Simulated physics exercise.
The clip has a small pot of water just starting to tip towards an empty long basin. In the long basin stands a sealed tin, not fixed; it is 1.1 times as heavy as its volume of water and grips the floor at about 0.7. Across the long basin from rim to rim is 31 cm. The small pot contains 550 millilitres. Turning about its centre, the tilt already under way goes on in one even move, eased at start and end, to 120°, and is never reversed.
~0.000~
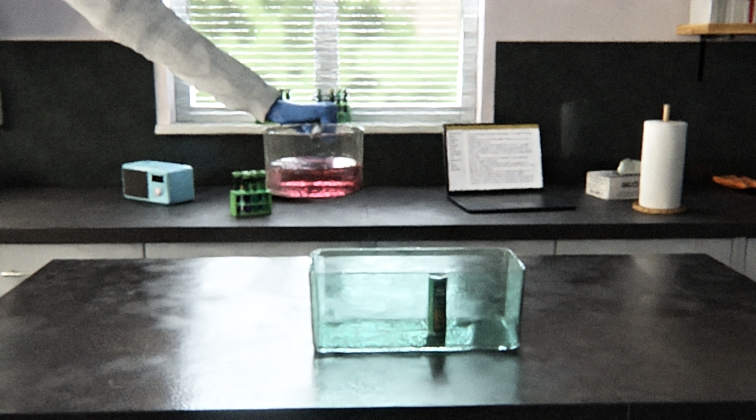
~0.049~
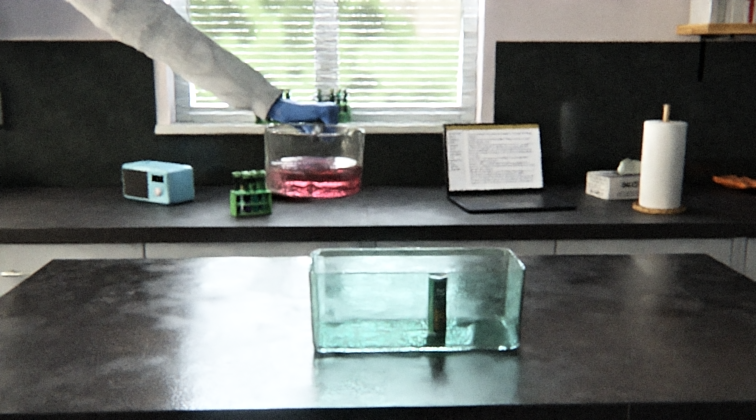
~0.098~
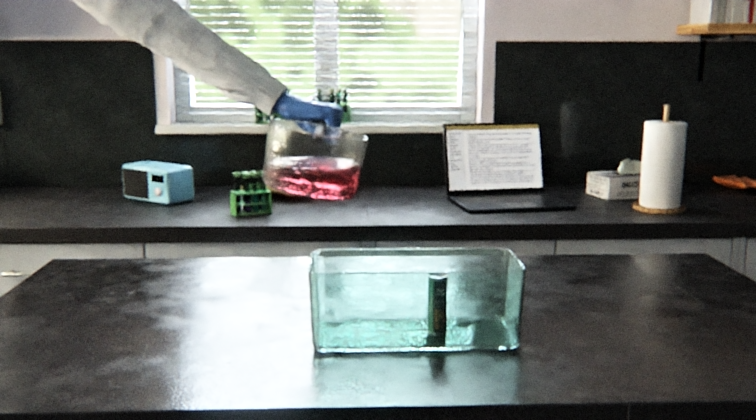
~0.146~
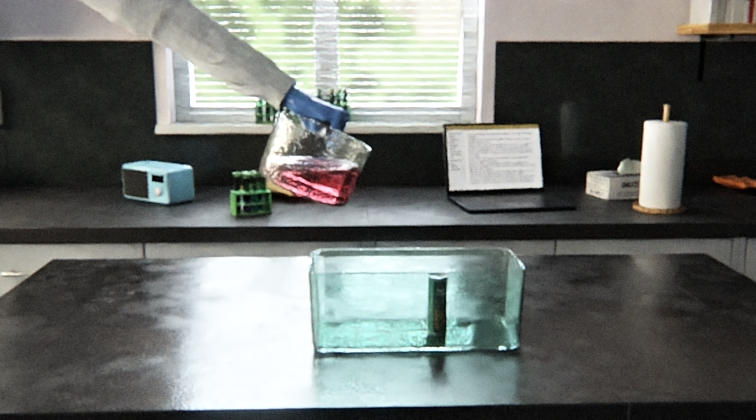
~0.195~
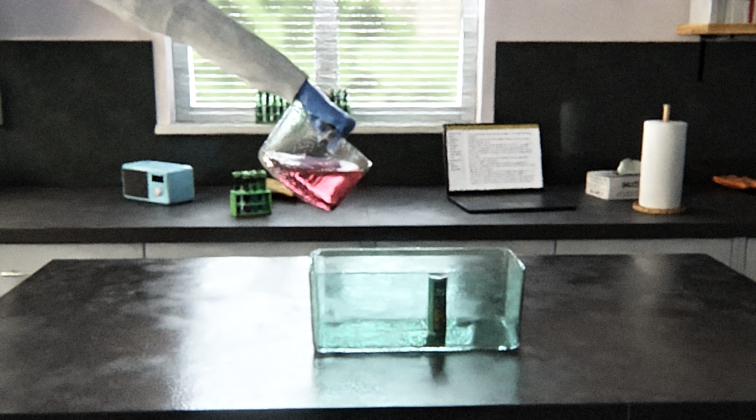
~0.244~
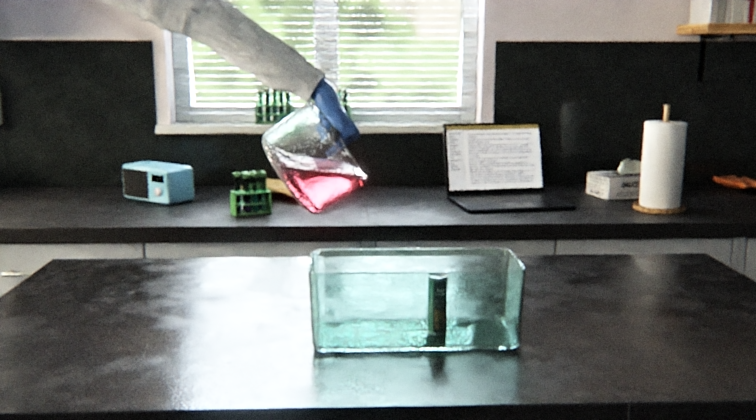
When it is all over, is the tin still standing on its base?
Yes, it is still on its base.
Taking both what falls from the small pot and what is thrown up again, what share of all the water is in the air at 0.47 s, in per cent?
Estimate: About 42 % of all of it.
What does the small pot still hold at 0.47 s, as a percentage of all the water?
Near 18 in a hundred.
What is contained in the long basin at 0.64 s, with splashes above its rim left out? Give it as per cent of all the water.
Near 90 in a hundred.
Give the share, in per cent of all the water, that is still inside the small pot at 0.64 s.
2 in a hundred, give or take.
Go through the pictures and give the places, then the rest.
The first picture shows tilt 0°; pouring edge (363, 130); surface from (268, 164) to (360, 163); the long basin's rim runs from (311, 262) to (517, 260); the tin's top is at (438, 278).
The second picture shows tilt 3°; pouring edge (364, 133); surface from (268, 163) to (360, 164).
The third picture shows tilt 11°; pouring edge (367, 140); surface from (267, 163) to (360, 164).
The fourth picture shows tilt 23°; pouring edge (370, 151); surface from (263, 160) to (360, 165).
The fifth picture shows tilt 38°; pouring edge (370, 166); surface from (262, 153) to (363, 168).
The sixth picture shows tilt 56°; pouring edge (365, 182); surface from (269, 146) to (362, 172); 1 per cent is over the edge.
After 0.47 s the tilt is 119° and 18 per cent is still to pour; the tin stands where it began.
After 0.64 s the tilt is 120° and 2 per cent is still to pour; the tin stands where it began.
After 0.82 s the tilt is 120° and 0 per cent is still to pour; the tin stands where it began.
After 1.01 s the tilt is 120° and 0 per cent is still to pour; the tin stands where it began.
In the end the tin stands where it began.
